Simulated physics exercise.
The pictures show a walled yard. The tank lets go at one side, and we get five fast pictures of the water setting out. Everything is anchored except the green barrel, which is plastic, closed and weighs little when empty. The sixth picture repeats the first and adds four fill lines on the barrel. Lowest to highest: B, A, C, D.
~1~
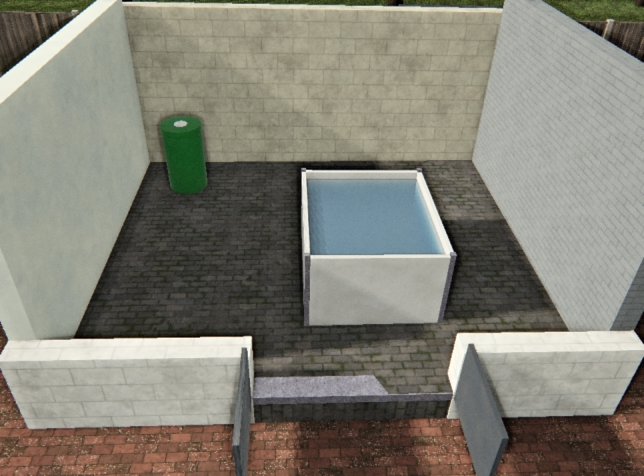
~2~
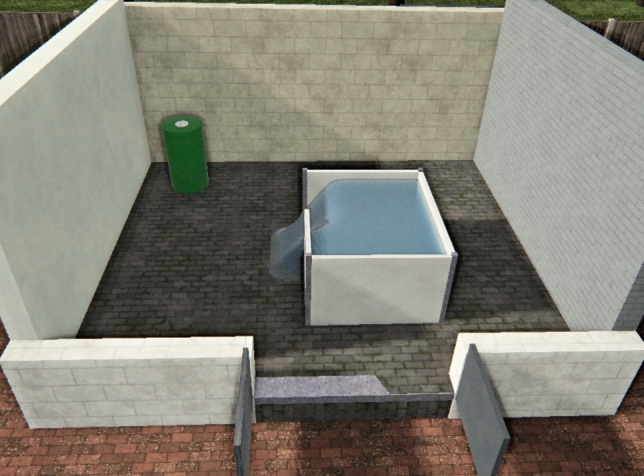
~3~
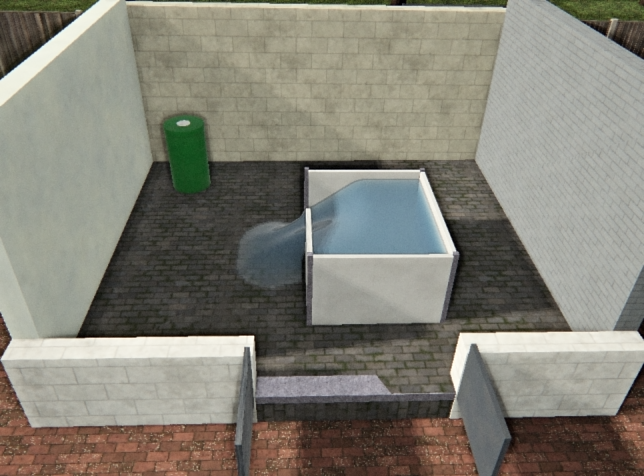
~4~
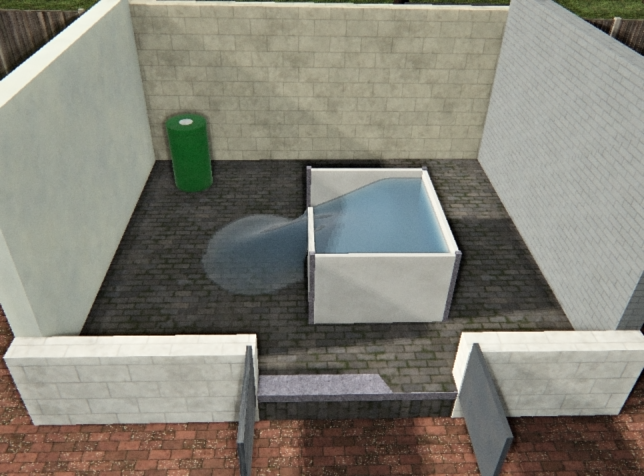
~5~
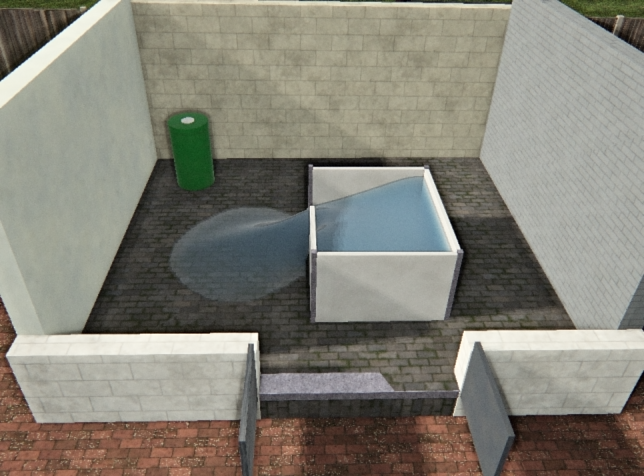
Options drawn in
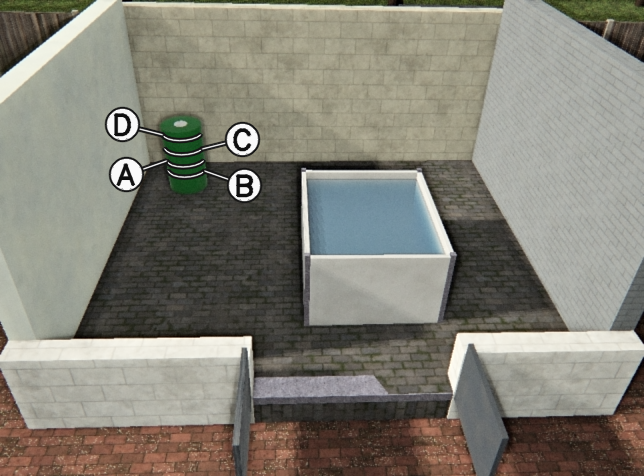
Water pours from the left side of a full white tank and spreads across dark paving.
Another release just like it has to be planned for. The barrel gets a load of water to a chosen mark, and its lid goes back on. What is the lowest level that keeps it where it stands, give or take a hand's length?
Line B just does it.
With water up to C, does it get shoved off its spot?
No, not at all.
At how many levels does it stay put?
All four.
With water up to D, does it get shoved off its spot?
No.
On the marked copy, A at (183, 167); B at (184, 177); C at (181, 154); D at (179, 140); from the bottom up B, A, C, D.
With A, it does not move.
With B, it does not move.
With C, it does not move.
With D, it does not move.
